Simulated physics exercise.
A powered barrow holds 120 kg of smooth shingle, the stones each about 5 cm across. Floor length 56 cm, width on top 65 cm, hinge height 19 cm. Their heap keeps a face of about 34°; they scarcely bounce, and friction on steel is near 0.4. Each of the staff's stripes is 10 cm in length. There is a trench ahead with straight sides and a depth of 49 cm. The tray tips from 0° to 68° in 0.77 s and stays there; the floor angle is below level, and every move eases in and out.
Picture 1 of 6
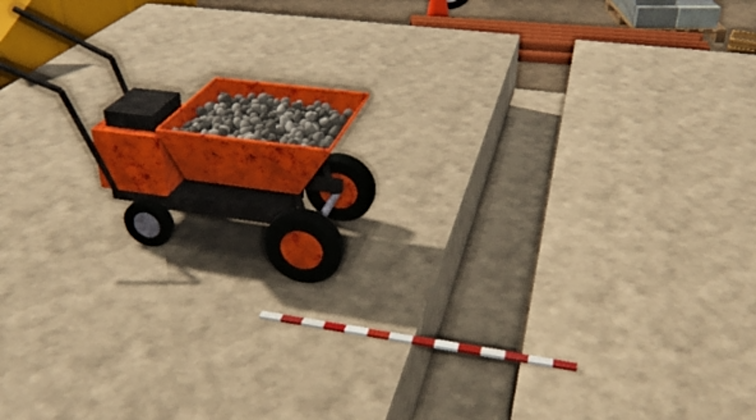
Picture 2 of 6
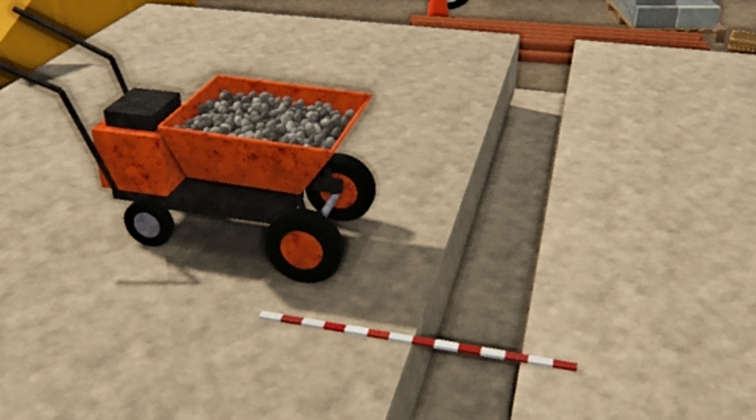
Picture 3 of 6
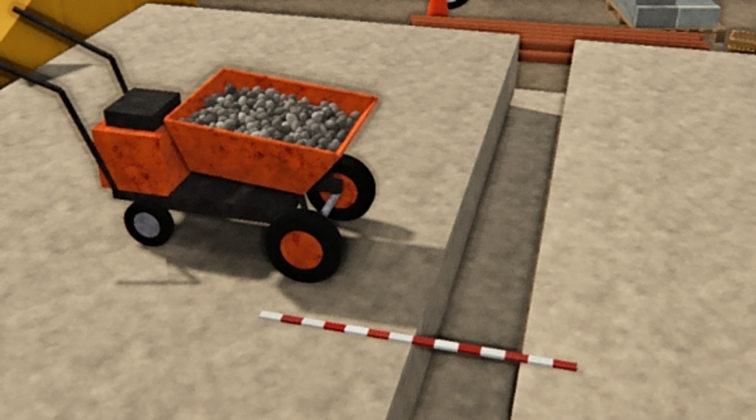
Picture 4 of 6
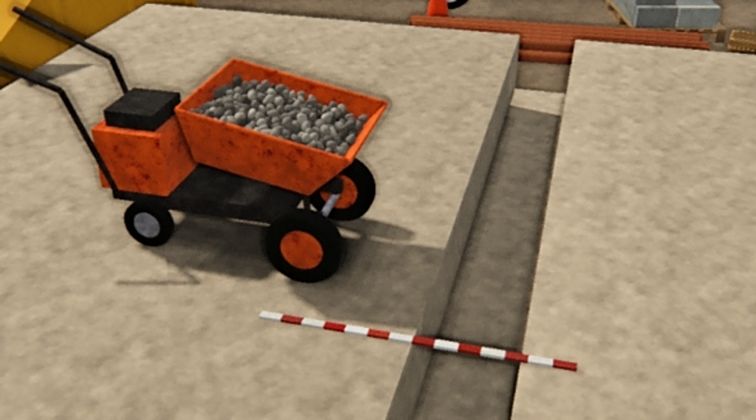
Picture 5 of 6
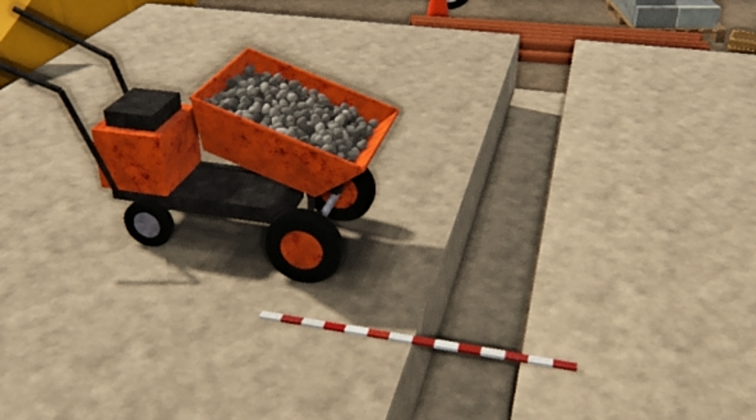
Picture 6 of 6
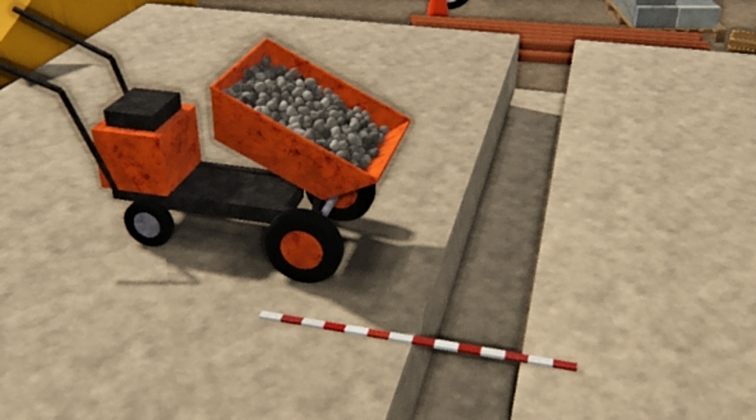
At first, an orange barrow heaped with grey stones sits level on pale ground, left of a narrow trench with a red-and-white staff lying across it. Then its tray begins to tilt, the rear rising slowly and then further toward the right, while the wheels stay still and the stones remain heaped inside.
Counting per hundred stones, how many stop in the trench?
Some 99.
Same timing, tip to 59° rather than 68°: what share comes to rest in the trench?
Roughly 75 per cent would end in the trench.
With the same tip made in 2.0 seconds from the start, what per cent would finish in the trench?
About 100%.
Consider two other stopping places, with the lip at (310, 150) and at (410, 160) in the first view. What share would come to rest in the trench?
It comes to about 95 and 40 in a hundred.
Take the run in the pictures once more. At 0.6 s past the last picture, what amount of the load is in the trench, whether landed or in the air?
I'd put it near 35 per cent.
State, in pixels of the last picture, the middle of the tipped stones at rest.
Middle at around (484, 342), I'd say.
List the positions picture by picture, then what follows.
Lip at (330, 152), floor tilted 0°, highest stones at (269, 110), in the first picture.
The tray is at 1°, its lip at (332, 153); the top of the load is at (271, 109), in the second picture.
The tray is at 5°, its lip at (340, 156); the top of the load is at (234, 100), in the third picture.
The tray is at 11°, its lip at (351, 162); the top of the load is at (238, 88), in the fourth picture.
Lip at (364, 170), floor tilted 18°, highest stones at (245, 79), in the fifth picture.
Lip at (377, 181), floor tilted 25°, highest stones at (261, 70), in the sixth picture.
Then, 0.3 s after the last picture the floor is at 58°, 100 % in the tray; the foremost stones are at (416, 204).
Then, 0.6 s after the last picture the floor is at 68°, 66 % in the tray, 1 % short of the trench, 33 % in the trench; the foremost stones are at (510, 314).
Then, 0.9 s after the last picture the floor is at 68°, 25 % in the tray, 1 % short of the trench, 73 % in the trench, 1 % past the trench; the foremost stones are at (616, 272).
Then, 2.9 s after the last picture the floor is at 68°, 0 % in the tray, 99 % in the trench, 1 % past the trench; the foremost stones are at (718, 277).
